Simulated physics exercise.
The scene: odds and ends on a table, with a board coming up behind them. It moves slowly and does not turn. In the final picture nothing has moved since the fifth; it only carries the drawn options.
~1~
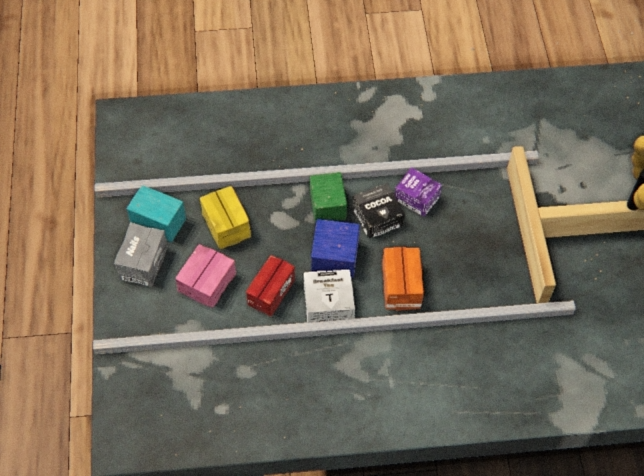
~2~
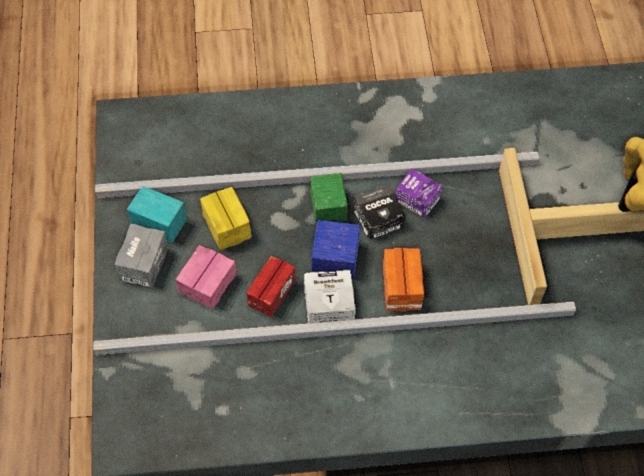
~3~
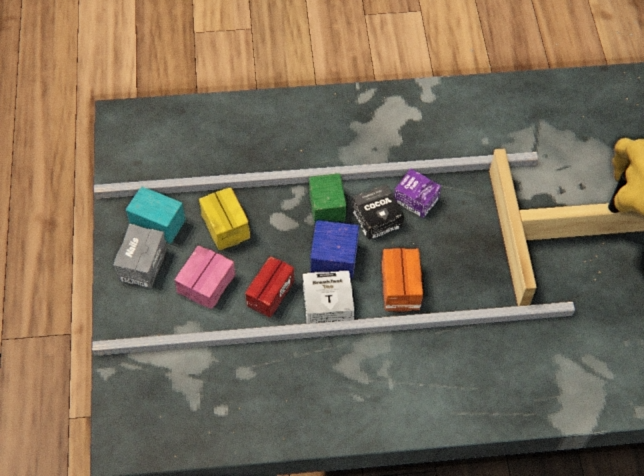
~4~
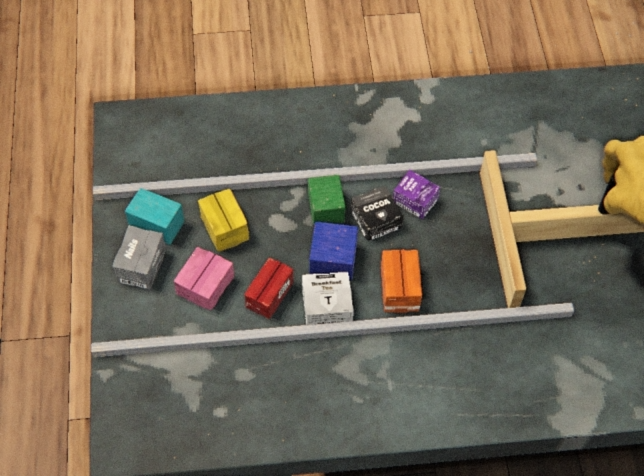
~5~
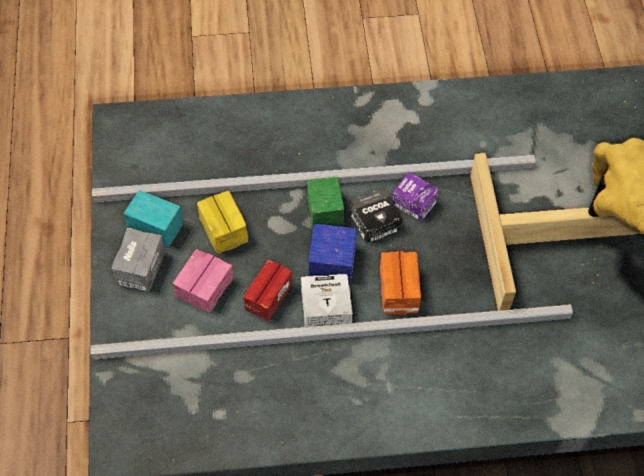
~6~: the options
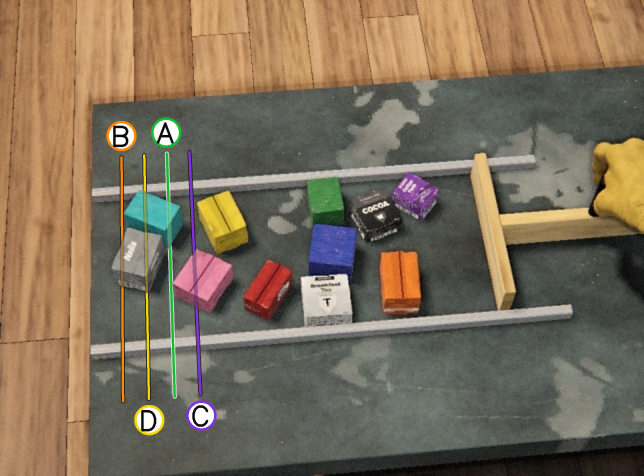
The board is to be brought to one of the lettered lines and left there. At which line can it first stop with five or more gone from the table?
At A, and not before.
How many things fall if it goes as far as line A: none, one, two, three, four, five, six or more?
Five.
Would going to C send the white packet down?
No.
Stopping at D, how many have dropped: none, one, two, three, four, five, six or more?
Six or more.
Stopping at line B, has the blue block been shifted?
Yes.
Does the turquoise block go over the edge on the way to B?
By then, yes.
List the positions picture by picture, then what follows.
In the first picture, blue block (335, 249); purple box (418, 193); pink box (206, 276).
In the second picture, board (525, 215); green block (329, 199).
In the third picture, board (515, 216); red box (270, 287).
In the fourth picture, board (505, 218); yellow box (224, 220).
In the fifth picture, board (495, 220); grey box (139, 260); black box (375, 215); blue block (332, 253).
On the marked copy, A at (171, 267); B at (122, 271); C at (195, 265); D at (146, 269).
Taking A. A third of the way, board (379, 229); white packet (321, 304); purple box (343, 196).
Two thirds of the way, board (263, 239); grey box (102, 257); turquoise block (117, 218).
When it is over, board (172, 246); grey box over the edge; yellow box over the edge; five fallen.
As for the rest, B drops eight, but is farther than needed; C drops only four; D drops eight, but is farther than needed.
